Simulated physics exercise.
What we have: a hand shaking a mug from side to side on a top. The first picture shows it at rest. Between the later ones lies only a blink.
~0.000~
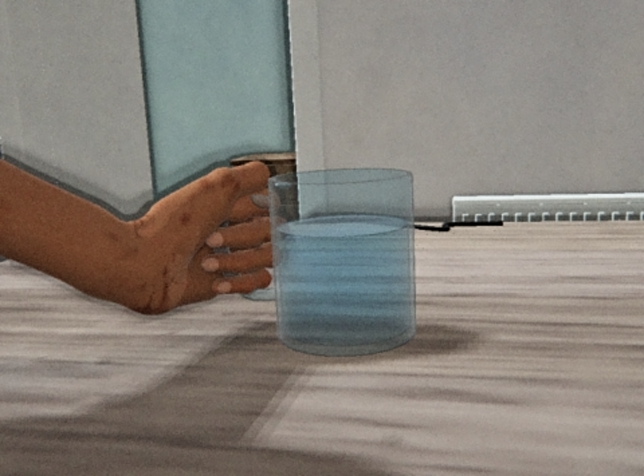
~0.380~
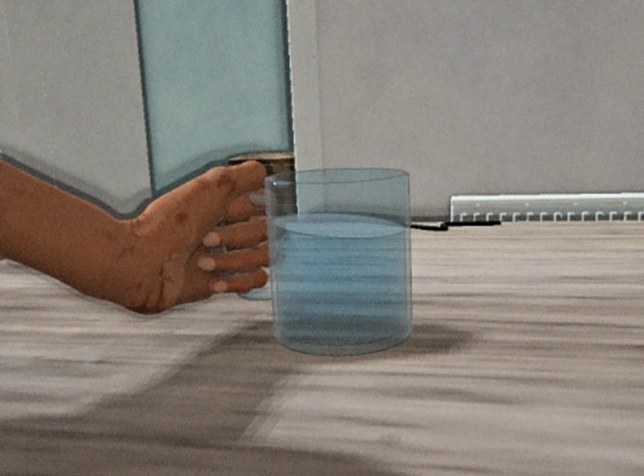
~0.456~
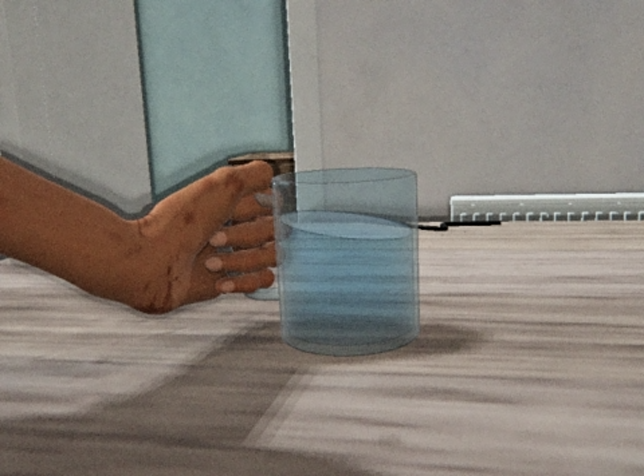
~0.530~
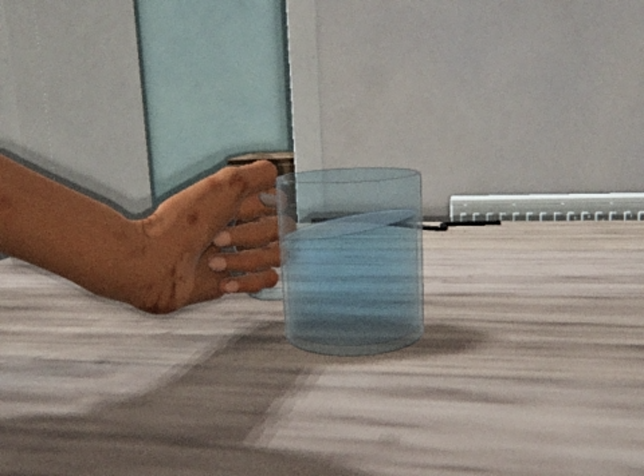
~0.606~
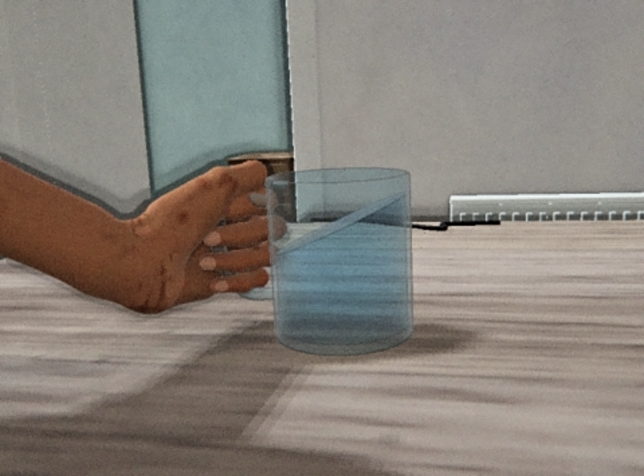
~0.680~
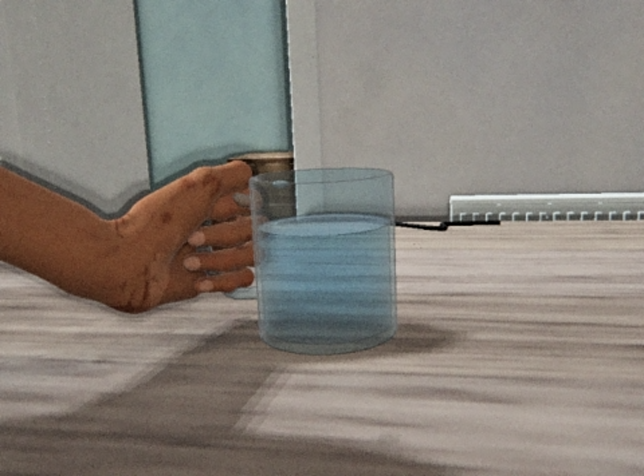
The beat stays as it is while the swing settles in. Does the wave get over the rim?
As it turns out, it slops over.
After 1.0 s, the highest wave so far goes over the rim.
After 5.1 s, the highest wave so far goes over the rim; some is on the top.
